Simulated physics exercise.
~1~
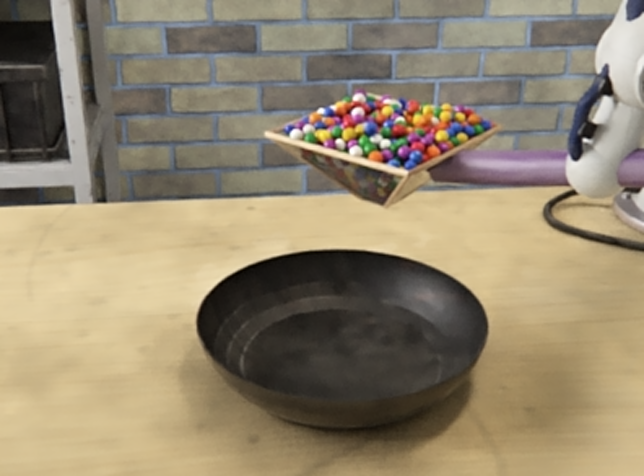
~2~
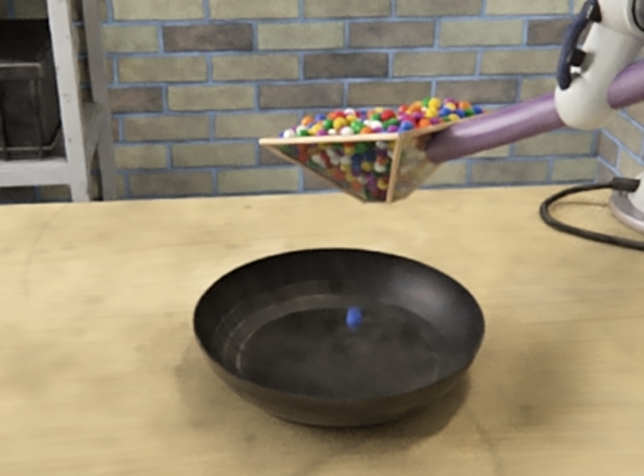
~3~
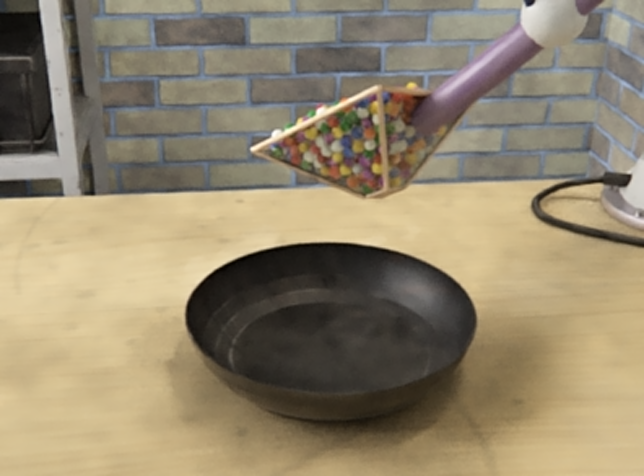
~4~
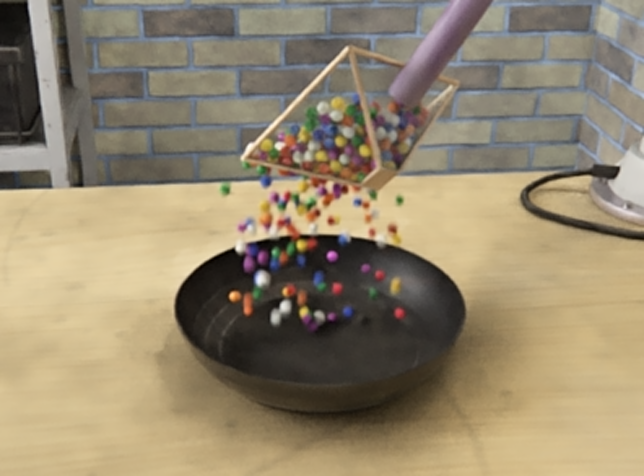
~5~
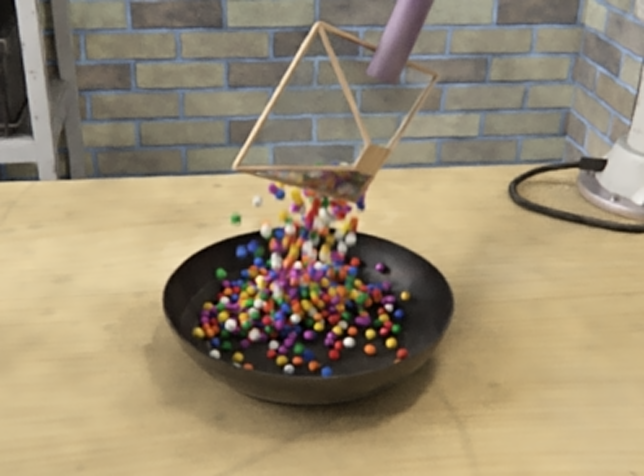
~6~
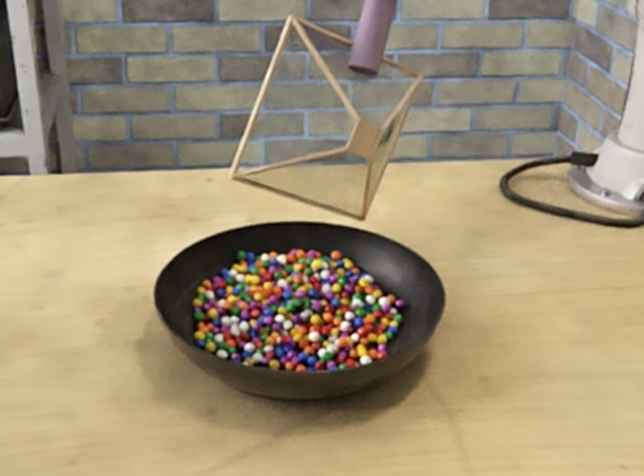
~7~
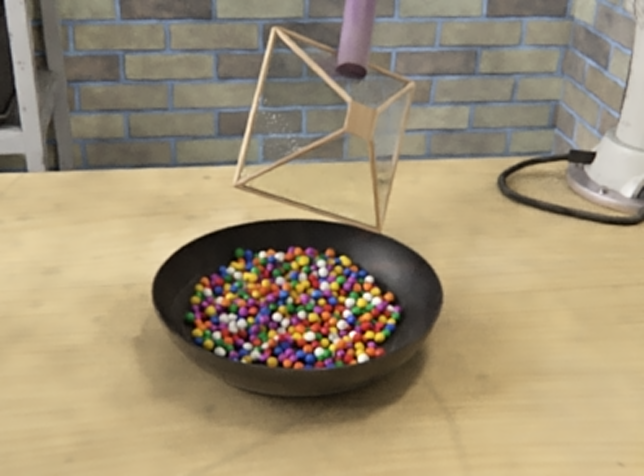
The video shows a robot arm tilting a wood-edged, clear-sided scoop of colourful beads above a black pan on a wooden table; a few beads drop, then the rest pour down, leaving the scoop empty, tipped steeply over beads spread across the pan.
